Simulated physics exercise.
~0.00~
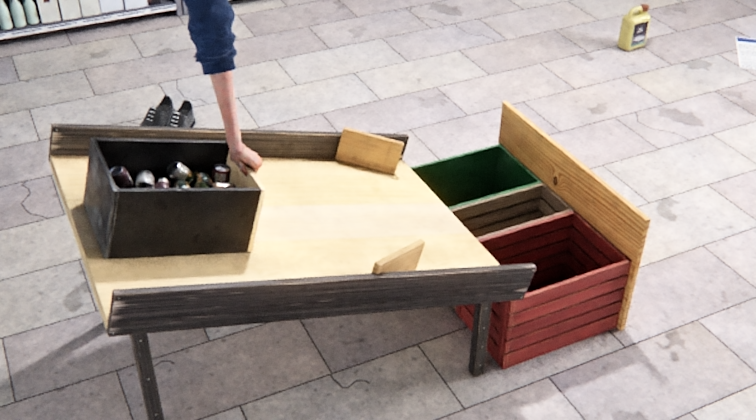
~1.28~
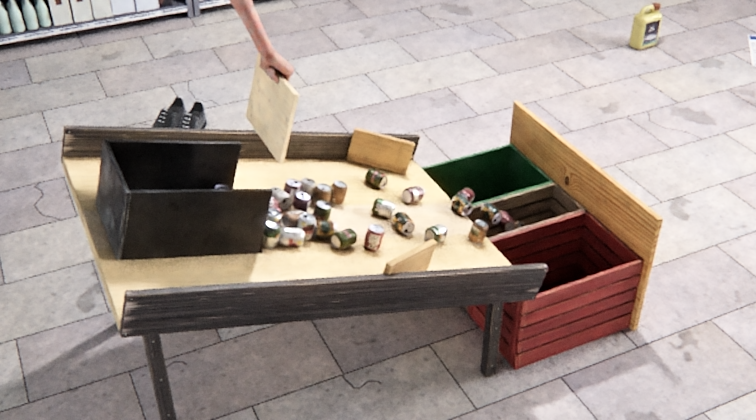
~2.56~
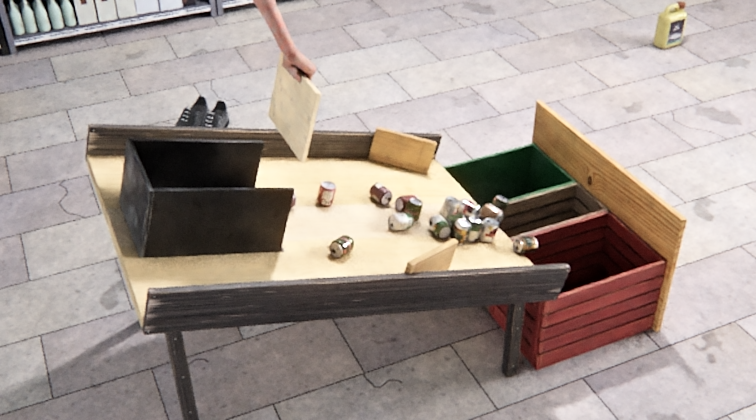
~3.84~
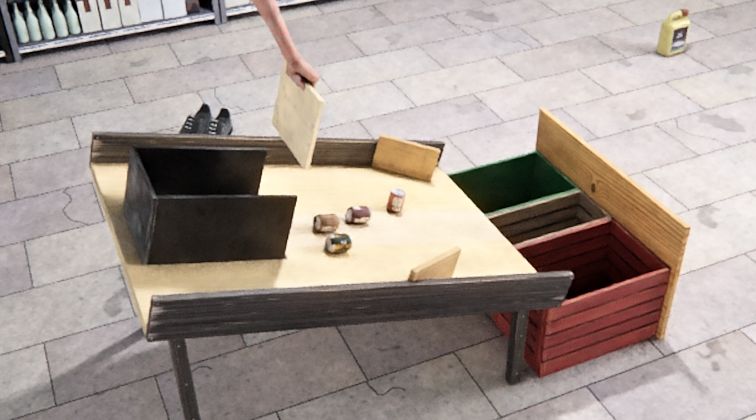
On a paved floor, a hand pulled up the end panel of a black box on a sloping table, and small cans tumbled right between two angled boards toward green, wooden and red bins, leaving a few cans resting on the slope.
